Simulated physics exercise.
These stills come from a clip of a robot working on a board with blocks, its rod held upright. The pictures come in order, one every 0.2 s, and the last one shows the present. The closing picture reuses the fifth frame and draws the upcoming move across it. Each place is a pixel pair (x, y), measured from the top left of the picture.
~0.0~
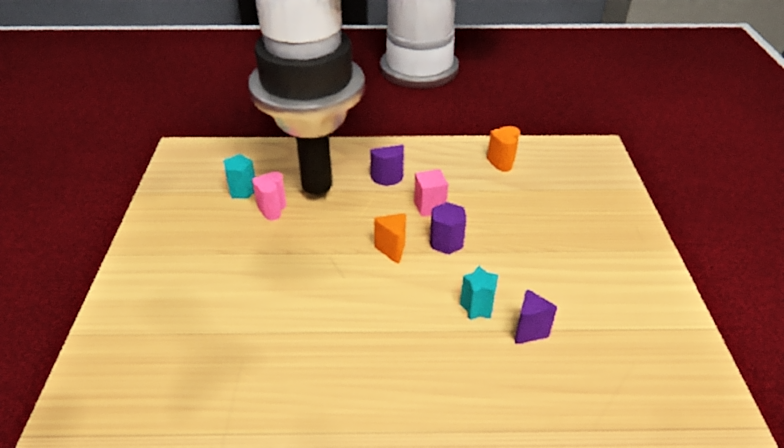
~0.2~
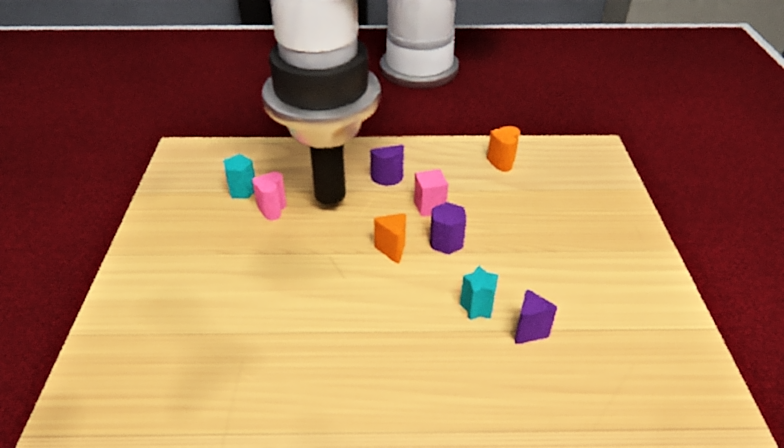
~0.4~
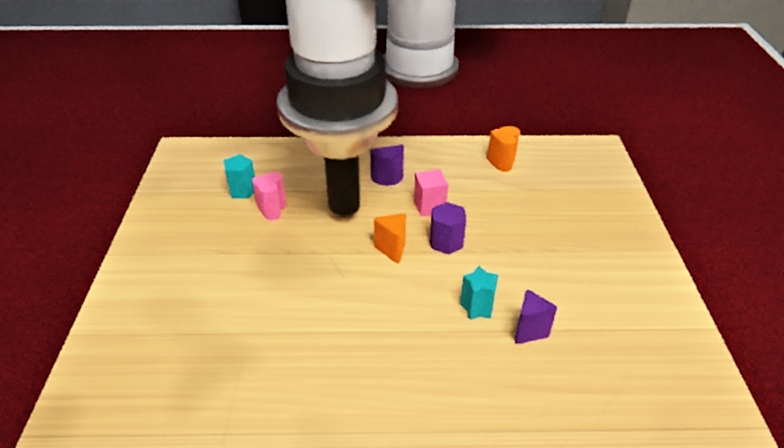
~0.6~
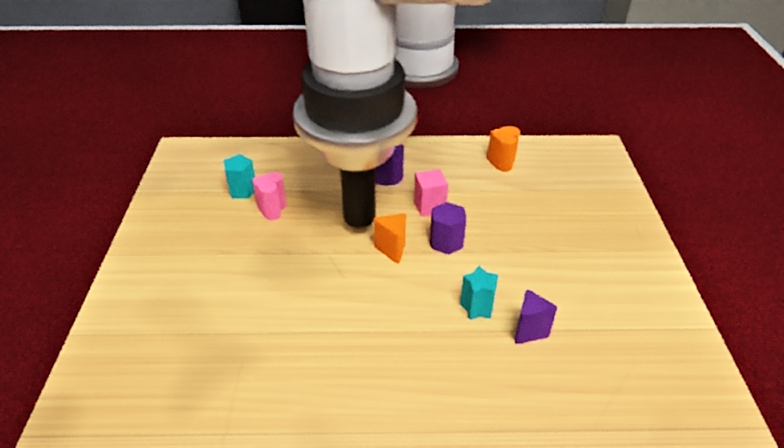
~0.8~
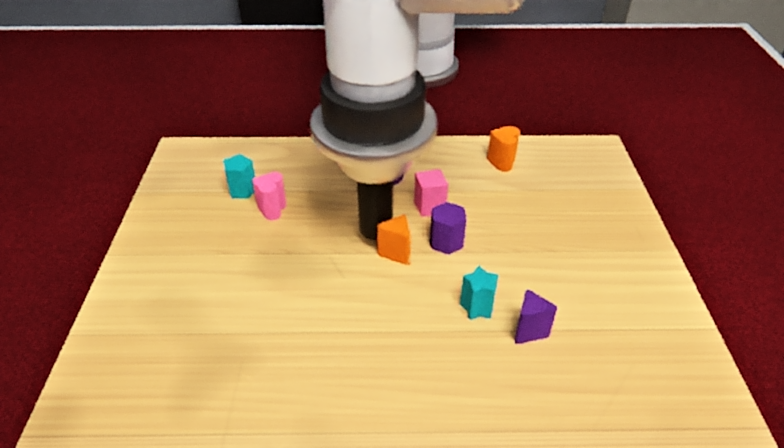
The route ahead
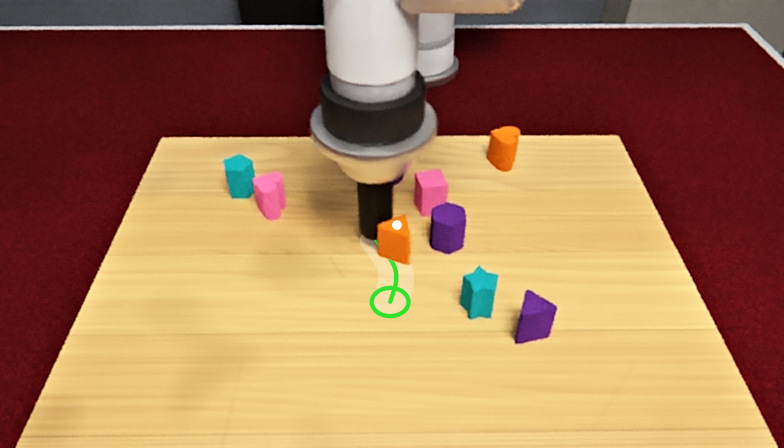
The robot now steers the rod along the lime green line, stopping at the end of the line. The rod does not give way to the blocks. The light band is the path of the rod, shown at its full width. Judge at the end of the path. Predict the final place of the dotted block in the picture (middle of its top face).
Expect it around (427, 248).
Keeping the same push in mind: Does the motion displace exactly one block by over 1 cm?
Yes, I think so.
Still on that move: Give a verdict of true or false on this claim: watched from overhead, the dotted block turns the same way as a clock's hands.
Answer: False.
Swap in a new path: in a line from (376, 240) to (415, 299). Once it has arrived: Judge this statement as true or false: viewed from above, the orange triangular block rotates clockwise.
The claim does not hold.
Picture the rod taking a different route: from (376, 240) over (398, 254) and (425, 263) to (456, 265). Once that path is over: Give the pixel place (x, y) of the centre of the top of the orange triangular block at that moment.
The top centre is at (471, 256).
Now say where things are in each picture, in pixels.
The first frame shows rod's lower end at (318, 186); orange triangular block at (393, 222); purple hexagon at (449, 213).
The second frame shows rod at (331, 196); blocks still.
The third frame shows rod at (345, 207); blocks still.
The fourth frame shows rod at (360, 218); blocks still.
The fifth frame shows rod at (376, 231); orange triangular block at (397, 225); purple hexagon at (449, 213).
Drawn move, from (376, 240) over (390, 258) and (396, 279) to (390, 302); the dot is on the orange triangular block.
On the path given first. Halfway along, rod at (395, 260); orange triangular block at (425, 247), turned 50° anticlockwise.
At the end, rod at (390, 292); orange triangular block at (427, 248), turned 55° anticlockwise; purple hexagon still.
